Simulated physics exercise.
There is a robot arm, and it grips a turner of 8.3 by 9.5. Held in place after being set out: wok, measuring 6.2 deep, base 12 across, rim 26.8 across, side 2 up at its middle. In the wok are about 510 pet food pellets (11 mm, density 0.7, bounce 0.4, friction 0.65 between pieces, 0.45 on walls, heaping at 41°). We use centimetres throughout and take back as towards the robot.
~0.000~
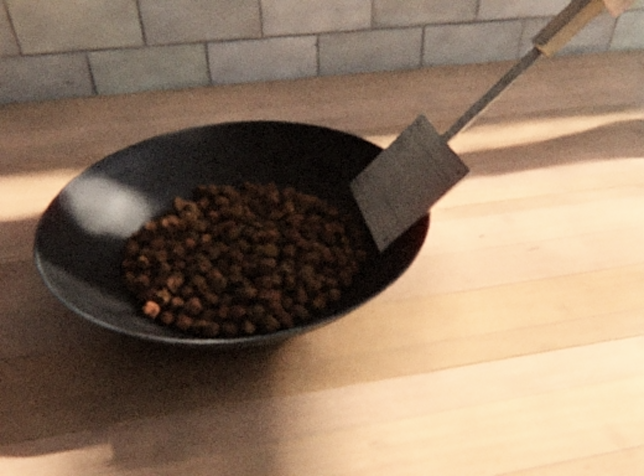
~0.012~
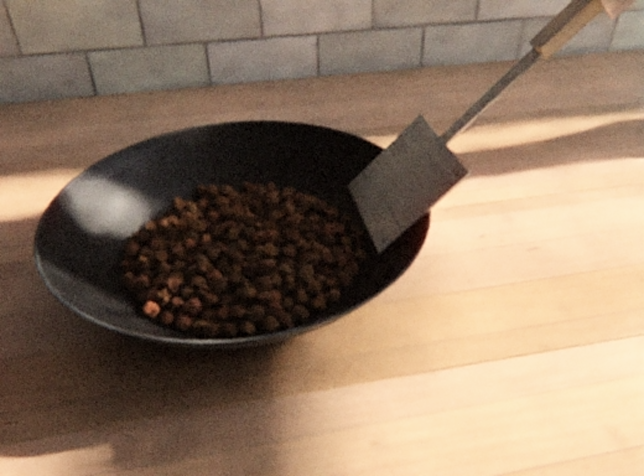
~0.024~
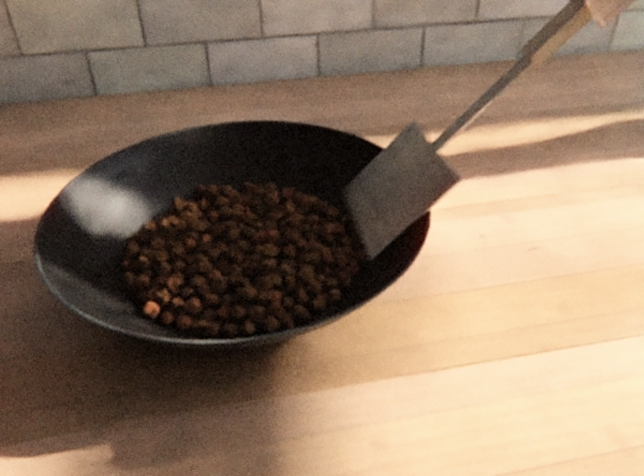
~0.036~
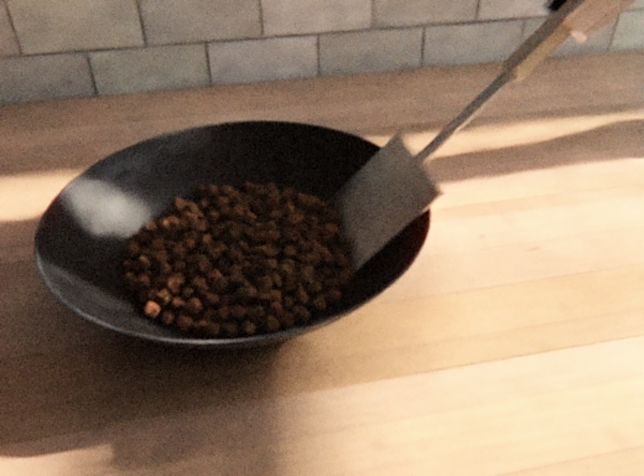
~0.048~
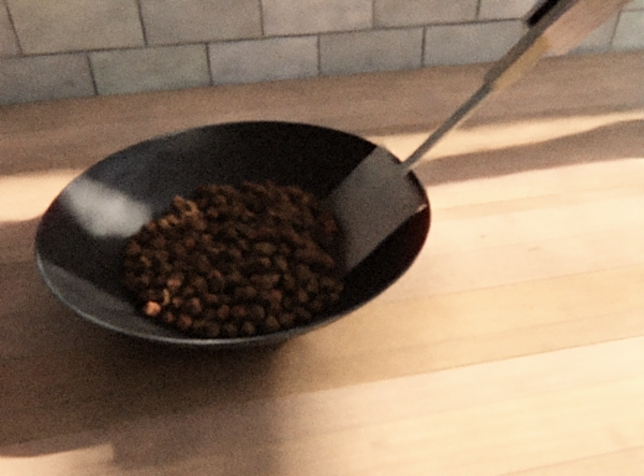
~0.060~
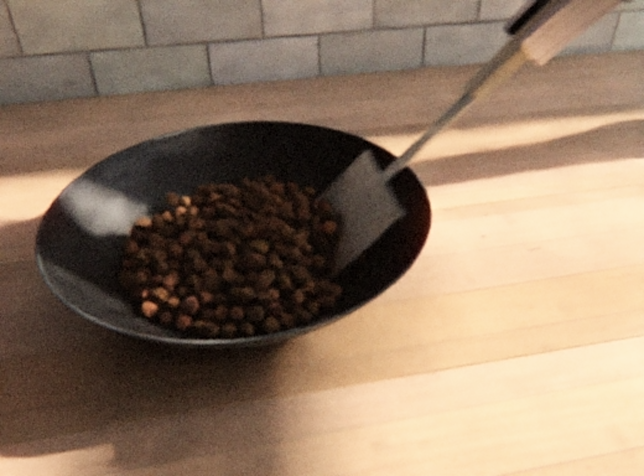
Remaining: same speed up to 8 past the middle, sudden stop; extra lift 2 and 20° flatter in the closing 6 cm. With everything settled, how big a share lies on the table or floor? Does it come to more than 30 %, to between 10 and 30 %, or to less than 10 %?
It comes to more than 30 %.
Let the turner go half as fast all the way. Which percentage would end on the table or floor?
Estimated result: Some 15 %.
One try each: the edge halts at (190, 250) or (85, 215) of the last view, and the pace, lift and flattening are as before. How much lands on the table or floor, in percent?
Close to 0 and close to 55 per cent, respectively.
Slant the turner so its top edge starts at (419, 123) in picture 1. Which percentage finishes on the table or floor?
Spill: Approx. 45 per cent.
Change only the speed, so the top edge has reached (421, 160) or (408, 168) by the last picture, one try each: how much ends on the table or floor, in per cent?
Some 20 and 15 per cent.
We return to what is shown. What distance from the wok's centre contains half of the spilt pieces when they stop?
It works out to near 26 cm.
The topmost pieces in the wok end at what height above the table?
It reaches roughly 6.0 cm.
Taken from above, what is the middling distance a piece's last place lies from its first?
Distance: Near 7 cm.
By 0.10 s, sloping 45°, highest piece 9 above the table; 512 in the wok.
By 0.13 s, sloping 40°, highest piece 11 above the table; 510 in the wok, 2 on the blade or in flight.
By 0.35 s, sloping 25°, highest piece 16 above the table; 304 in the wok, 67 on the table or floor, 141 on the blade or in flight.
By 1.40 s, sloping 25°, highest piece 6 above the table; 302 in the wok, 210 on the table or floor.
Final count, 302 in the wok, 210 on the table or floor. That is 41 % on the table or floor.
